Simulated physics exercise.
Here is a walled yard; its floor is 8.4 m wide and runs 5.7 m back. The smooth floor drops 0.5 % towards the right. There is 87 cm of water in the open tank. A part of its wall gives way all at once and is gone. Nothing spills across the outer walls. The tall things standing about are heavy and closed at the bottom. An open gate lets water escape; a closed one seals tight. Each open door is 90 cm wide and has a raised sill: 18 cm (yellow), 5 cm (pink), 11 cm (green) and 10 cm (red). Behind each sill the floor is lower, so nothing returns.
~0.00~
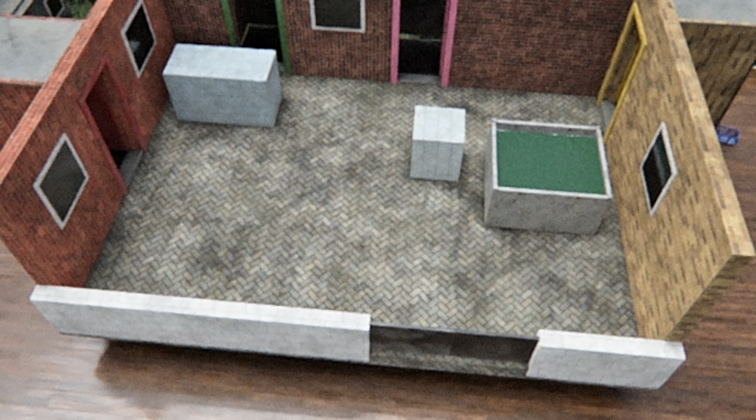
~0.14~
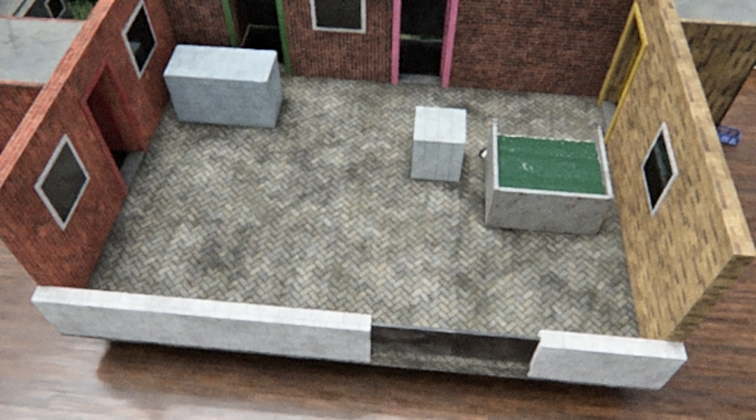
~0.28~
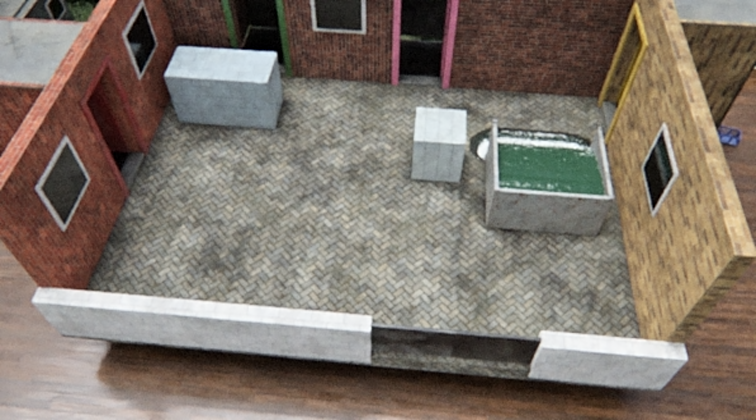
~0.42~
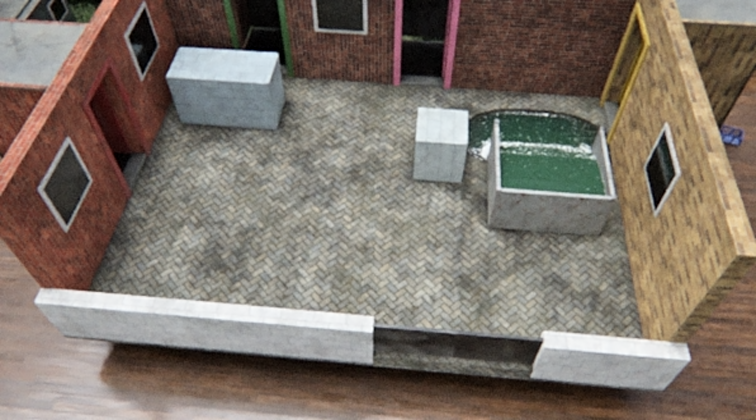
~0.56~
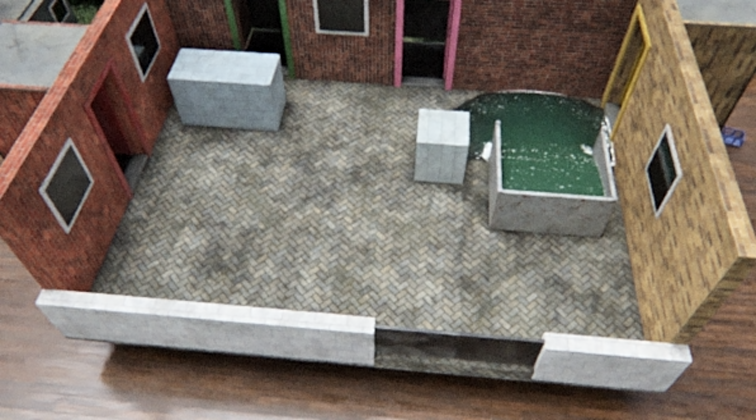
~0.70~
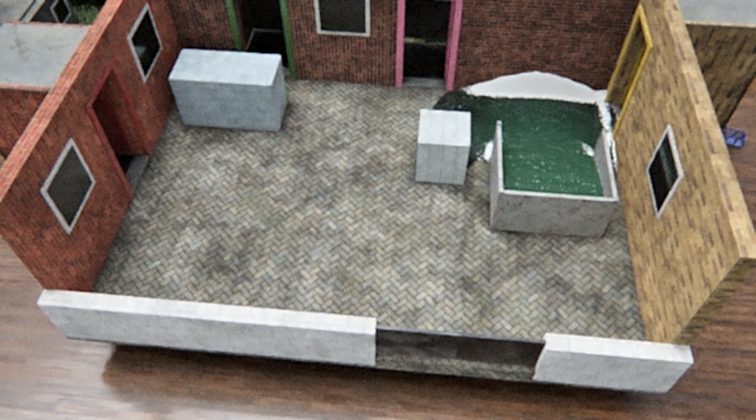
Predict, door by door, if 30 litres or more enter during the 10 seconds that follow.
Door by door: At the yellow door it goes over the limit; at the pink door it exceeds the limit; at the green door it keeps below the limit; at the red door it does not reach the limit.
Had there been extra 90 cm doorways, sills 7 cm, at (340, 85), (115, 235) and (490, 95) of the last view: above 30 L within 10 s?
In turn: Under, not over, above.
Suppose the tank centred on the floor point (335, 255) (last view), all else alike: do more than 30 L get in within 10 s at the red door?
Against that limit: Red below.
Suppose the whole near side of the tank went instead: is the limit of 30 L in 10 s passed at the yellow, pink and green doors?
Against that limit: Yellow below, pink under, green not over.
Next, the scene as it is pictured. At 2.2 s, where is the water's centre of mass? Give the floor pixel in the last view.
At about (513, 136).
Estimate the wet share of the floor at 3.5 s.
About 45 per cent.
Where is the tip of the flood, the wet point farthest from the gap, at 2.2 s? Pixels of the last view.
At about (273, 81).
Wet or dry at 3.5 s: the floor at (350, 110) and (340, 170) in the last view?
In that order: Flooded, under water.
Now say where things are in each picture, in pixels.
The first picture shows the open tank at (548, 160) is whole and still, 87 cm deep.
In the second picture, the front is at (482, 156), 1.0 m from the gap on the open tank's far side; 0.4 m2 of floor is under water; 87 cm left at the back of the open tank.
In the third picture, the front is at (476, 140), 1.2 m from the gap on the open tank's far side; 1.6 m2 of floor is under water; 77 cm left at the back of the open tank.
In the fourth picture, the front is at a hidden place, 1.5 m from the gap on the open tank's far side; 3.2 m2 of floor is under water; 74 cm left at the back of the open tank.
In the fifth picture, the front is at (494, 94), 2.0 m from the gap on the open tank's far side; 5.1 m2 of floor is under water; 69 cm left at the back of the open tank.
In the sixth picture, water pours out on the open tank's far side and has run 2.4 m, to (456, 92); typically 11 cm deep outside, 61 cm at the open tank's back.
After 1.4 s water covers 15 % of the floor and is deepest (56 cm) near (550, 100); yellow door 39 cm at the sill, 20 L in, pink door 14 cm at the sill, 7 L in, green door not reached, red door not reached.
After 2.2 s water covers 25 % of the floor and is deepest (35 cm) near (596, 103); yellow door 33 cm at the sill, 112 L in, pink door 12 cm at the sill, 32 L in, green door not reached, red door not reached.
After 3.5 s water covers 45 % of the floor and is deepest (24 cm) near (187, 75); yellow door 18 cm at the sill, 158 L in, pink door 8 cm at the sill, 53 L in, green door 5 cm at the sill, 0 L in, red door not reached.
After 6.0 s water covers 75 % of the floor and is deepest (16 cm) near (81, 315); yellow door 7 cm at the sill, 160 L in, pink door 7 cm at the sill, 62 L in, green door 7 cm at the sill, 1 L in, red door 3 cm at the sill, 0 L in.
After 10.0 s water covers 95 % of the floor and is deepest (8 cm) near (565, 153); yellow door 8 cm at the sill, 160 L in, pink door 5 cm at the sill, 66 L in, green door 7 cm at the sill, 1 L in, red door 2 cm at the sill, 0 L in.
